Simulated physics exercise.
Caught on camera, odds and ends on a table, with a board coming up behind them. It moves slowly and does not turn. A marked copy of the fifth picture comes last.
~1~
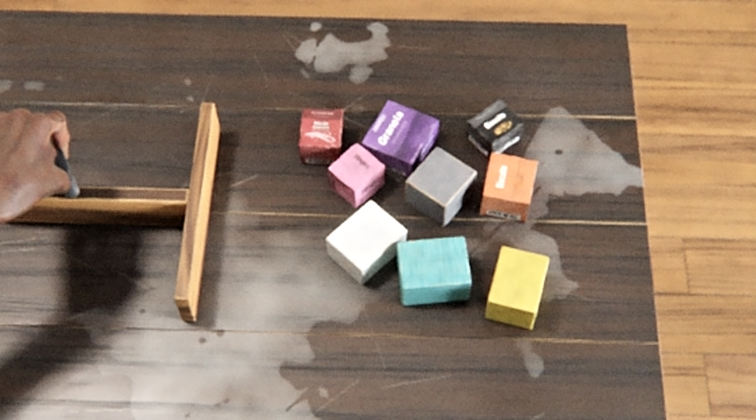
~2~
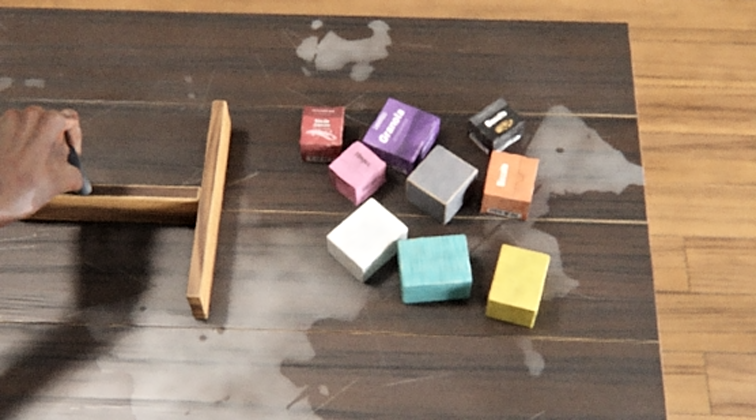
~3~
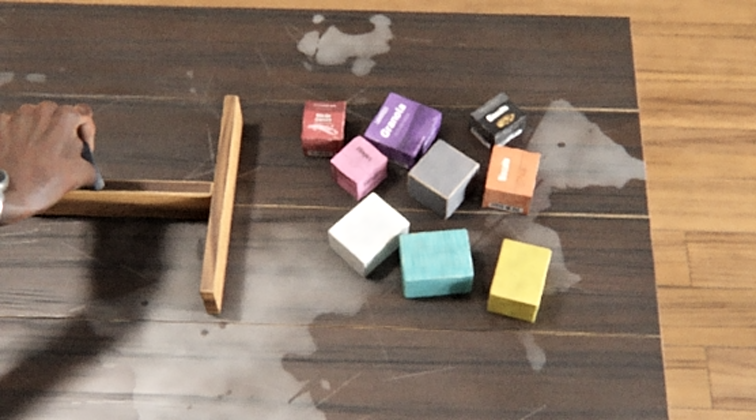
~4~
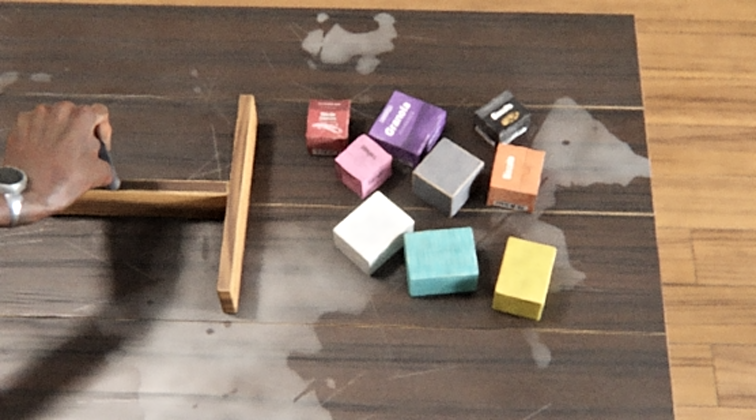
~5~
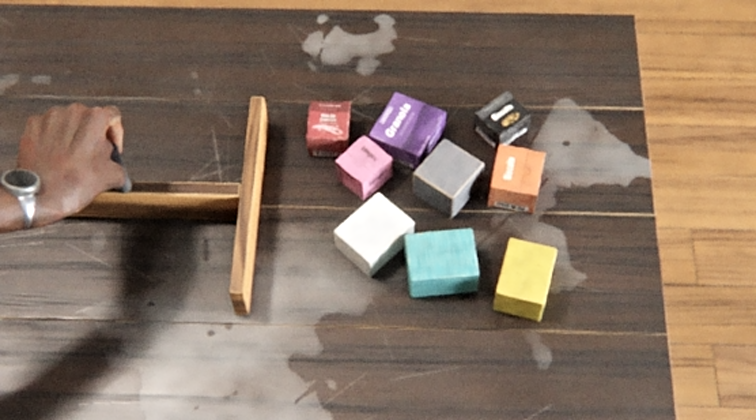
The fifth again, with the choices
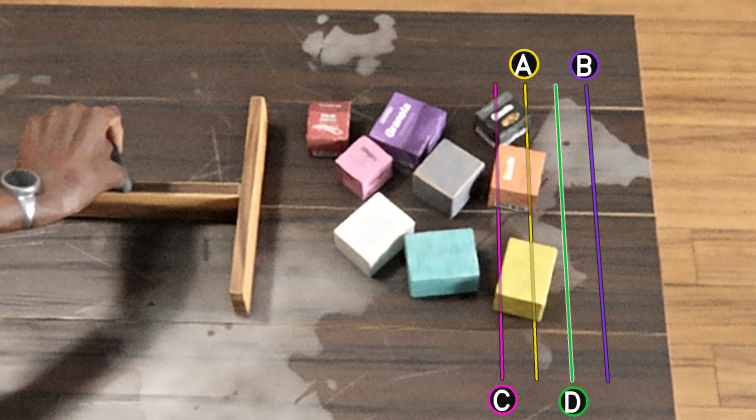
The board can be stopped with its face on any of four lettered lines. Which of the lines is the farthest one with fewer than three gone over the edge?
As far as mark D.
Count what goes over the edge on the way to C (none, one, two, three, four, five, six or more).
The count is none.
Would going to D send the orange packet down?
By then, yes.
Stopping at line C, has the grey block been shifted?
Yes.
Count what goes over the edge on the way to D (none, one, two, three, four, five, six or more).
By then, two.
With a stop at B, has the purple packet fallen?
By then, yes.
On the copy, A at (530, 221); B at (596, 223); C at (499, 221); D at (563, 222).
On D. First, board (361, 192); purple packet (442, 124); red box (392, 130).
Then, board (475, 195); black box (606, 118); orange packet (605, 164).
Finally, board (563, 196); orange packet over the edge; black box over the edge; two fallen.
By contrast, A is within the limit but short; B drops four; C is within the limit but short.
